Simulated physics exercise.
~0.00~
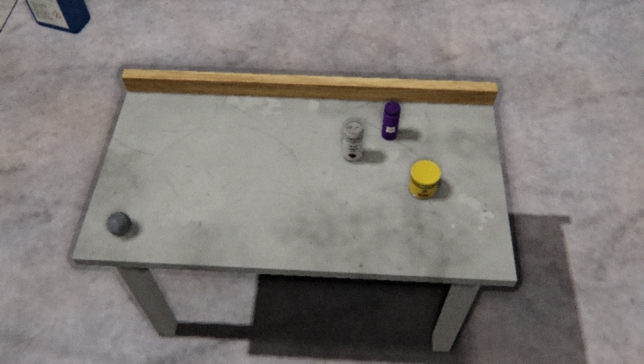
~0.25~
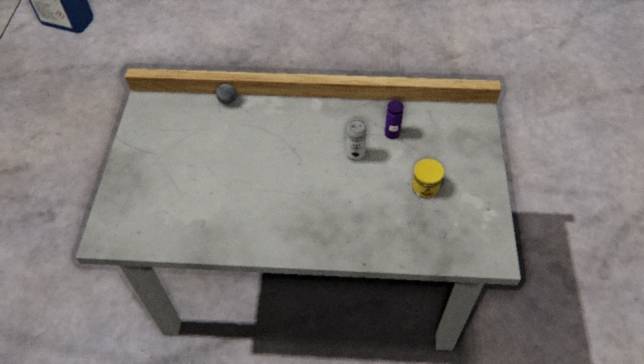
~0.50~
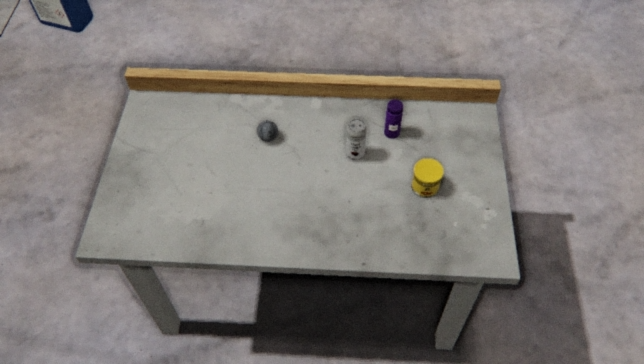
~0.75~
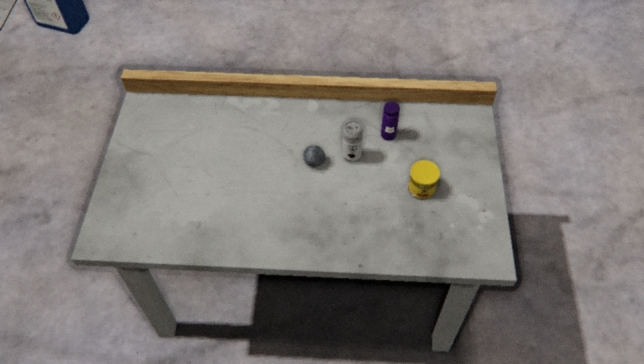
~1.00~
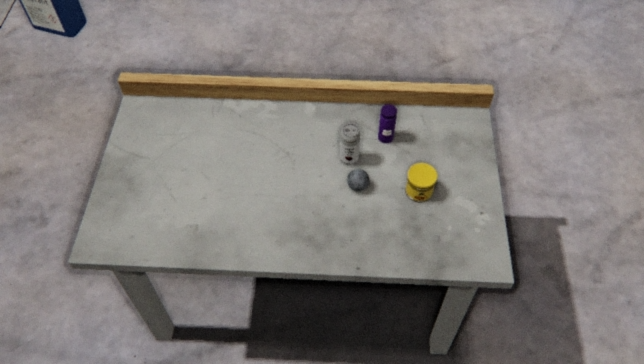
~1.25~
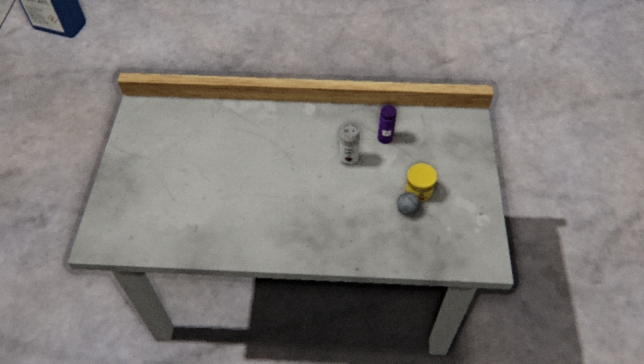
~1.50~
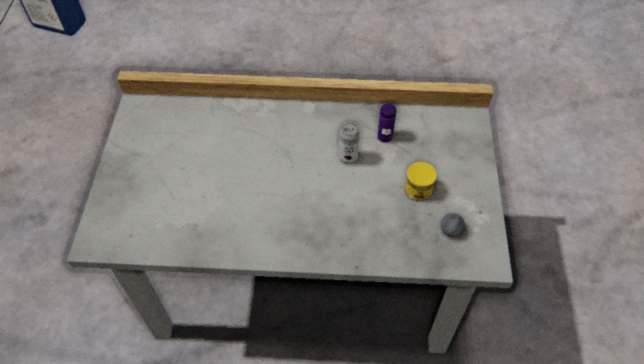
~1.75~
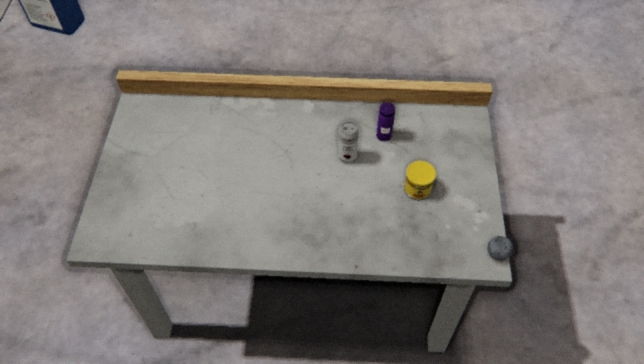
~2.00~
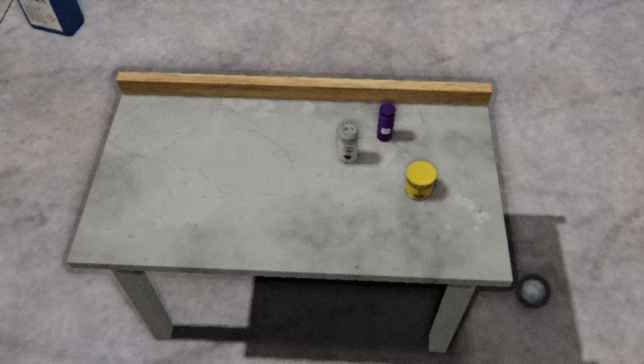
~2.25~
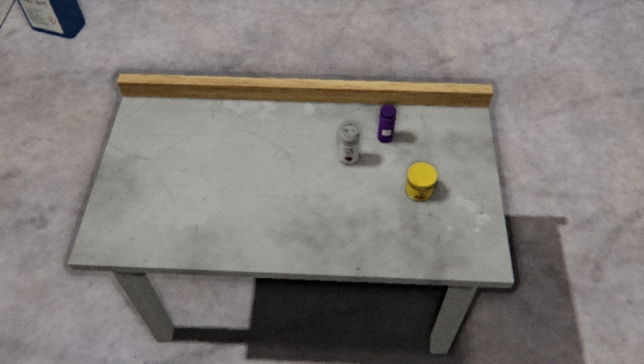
A grey table with a wooden rail along its far edge stands on a mottled stone-like floor, seen from above at a slight angle by a gently swaying camera. A white can, a purple shaker and a yellow tin stand on its right half, while a grey ball is near the front left corner. The ball travels to the rail, then comes away from it, heading right and toward the viewer. It passes in front of the can and the tin, then drops off near the front right corner to the floor. Finally it is out of sight, and the three items remain standing in place.
